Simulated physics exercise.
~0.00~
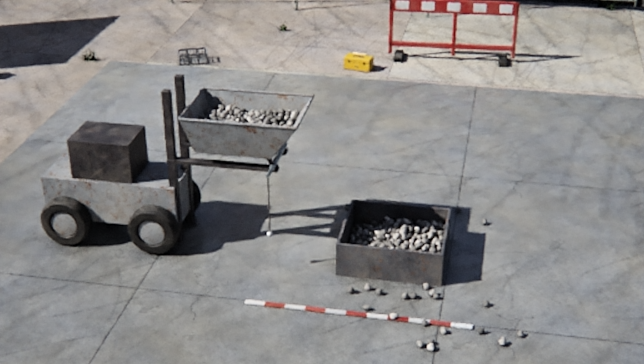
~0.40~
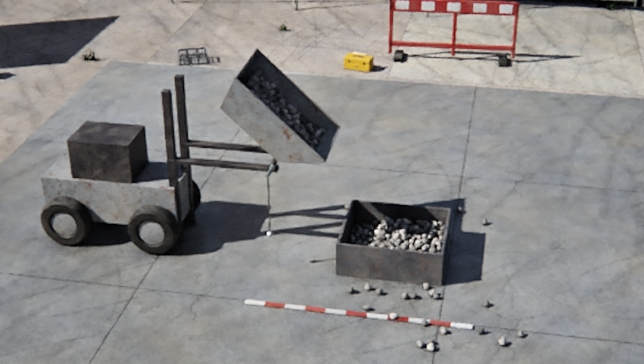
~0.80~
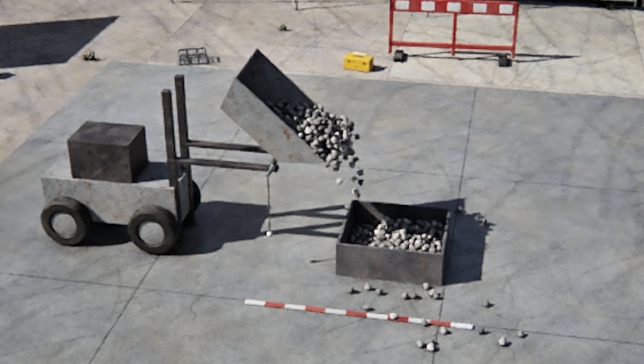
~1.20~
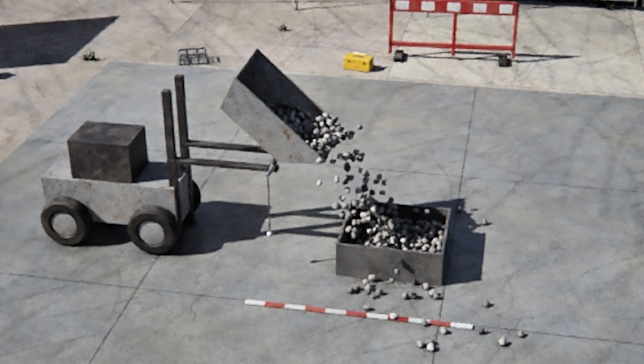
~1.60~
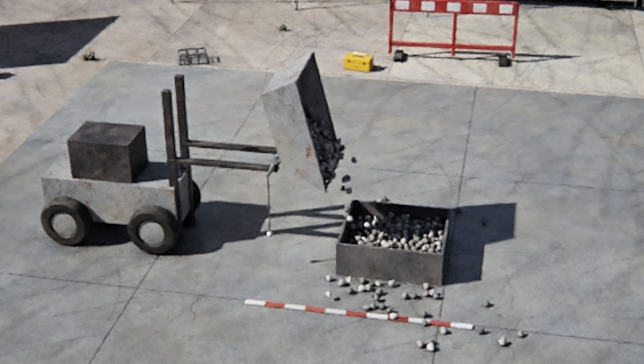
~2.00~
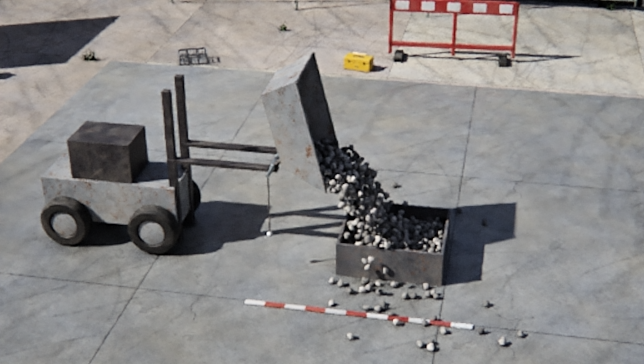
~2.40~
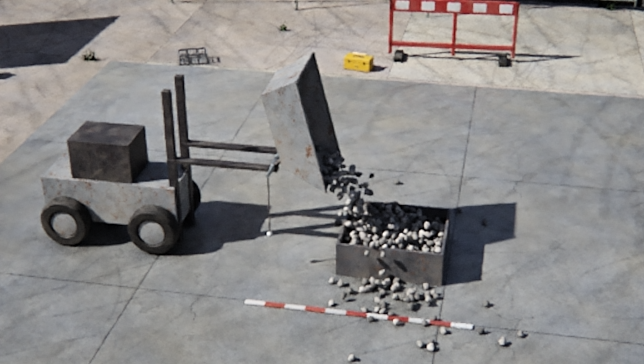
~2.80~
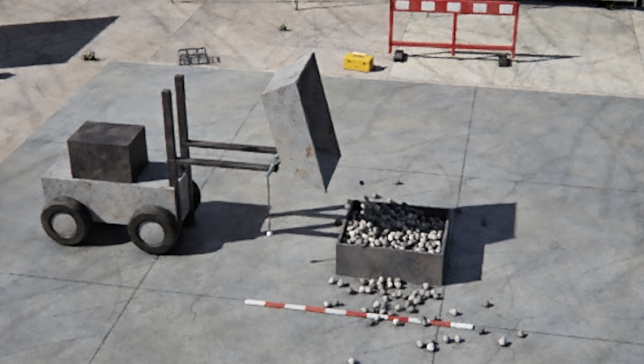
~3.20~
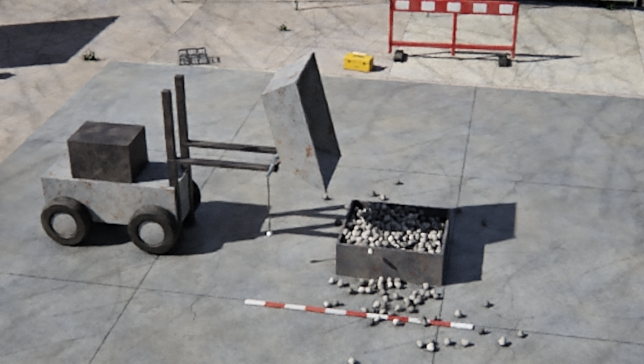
Forklift-like truck tipping a metal skip in two stages, pouring grey stones into a nearly full bin, some scattering on the concrete.
